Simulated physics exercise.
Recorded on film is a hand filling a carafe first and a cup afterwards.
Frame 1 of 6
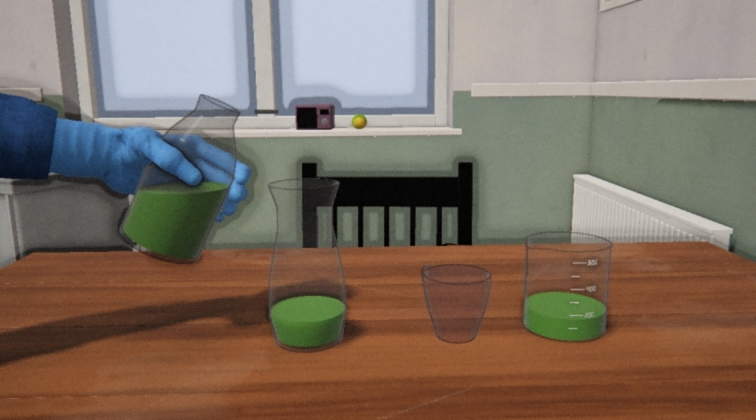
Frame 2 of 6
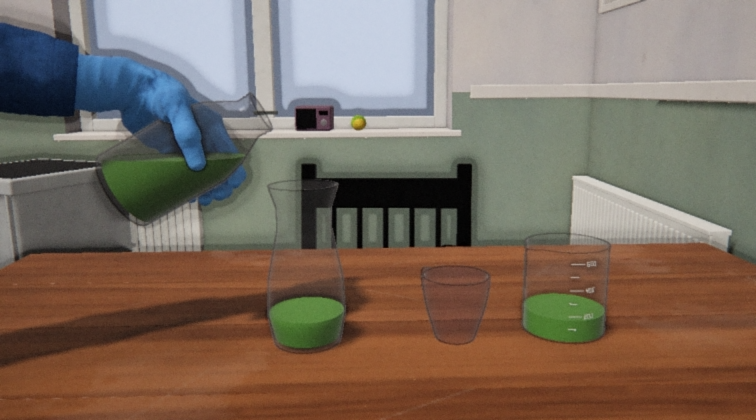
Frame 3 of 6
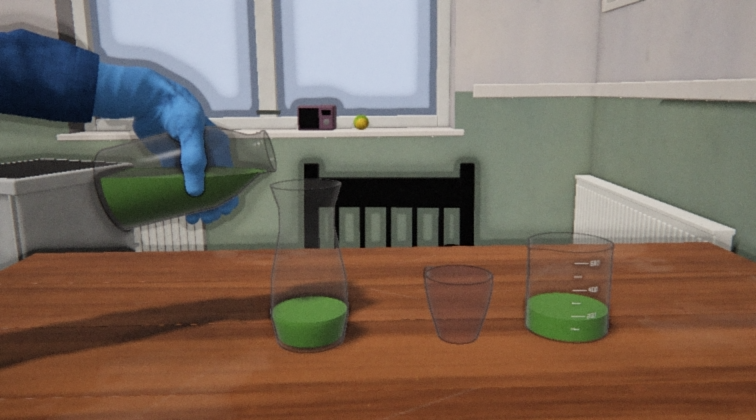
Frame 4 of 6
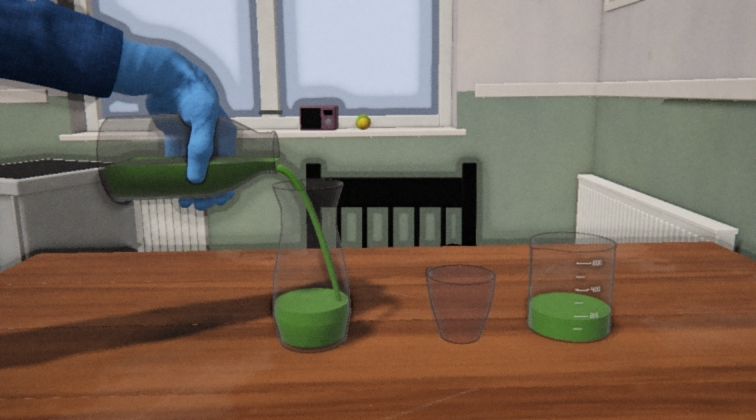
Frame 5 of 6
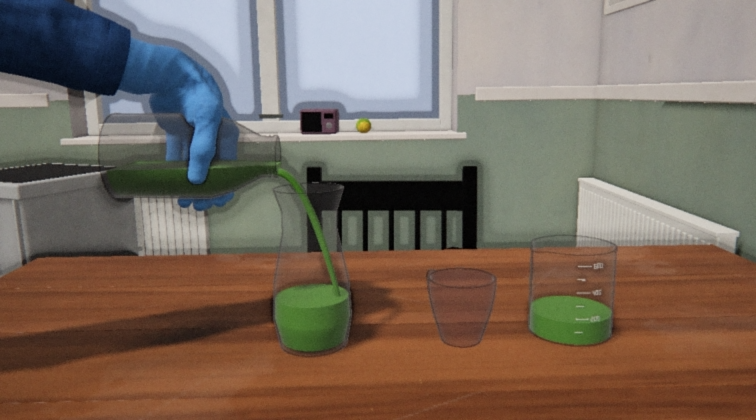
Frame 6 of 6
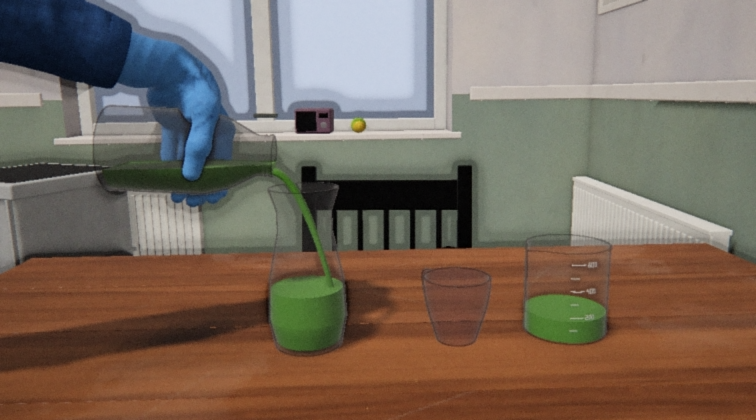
In a pale green room, a wooden table stands before a window, a black chair and a white radiator, seen from the front at near table height. A clear carafe and a beaker, each holding some green liquid, flank an empty cup. At left, a blue-gloved hand lifts a clear bottle of green liquid, tilts it rightward and pours a stream into the carafe, whose level rises.
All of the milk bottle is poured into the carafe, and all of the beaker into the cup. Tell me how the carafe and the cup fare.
One by one: Carafe: Fits. Cup: Fits.
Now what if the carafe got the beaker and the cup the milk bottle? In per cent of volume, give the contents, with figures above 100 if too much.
Some 40 per cent for the first and some 180 per cent for the second.
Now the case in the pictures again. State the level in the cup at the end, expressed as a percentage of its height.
It ends up near 80 percent full.
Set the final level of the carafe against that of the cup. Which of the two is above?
It finishes higher in the carafe on the left.
Soon after, the carafe is about half full.
Later, the carafe is about two thirds full.
In the end, the carafe is about two thirds full; the cup is about three quarters full.
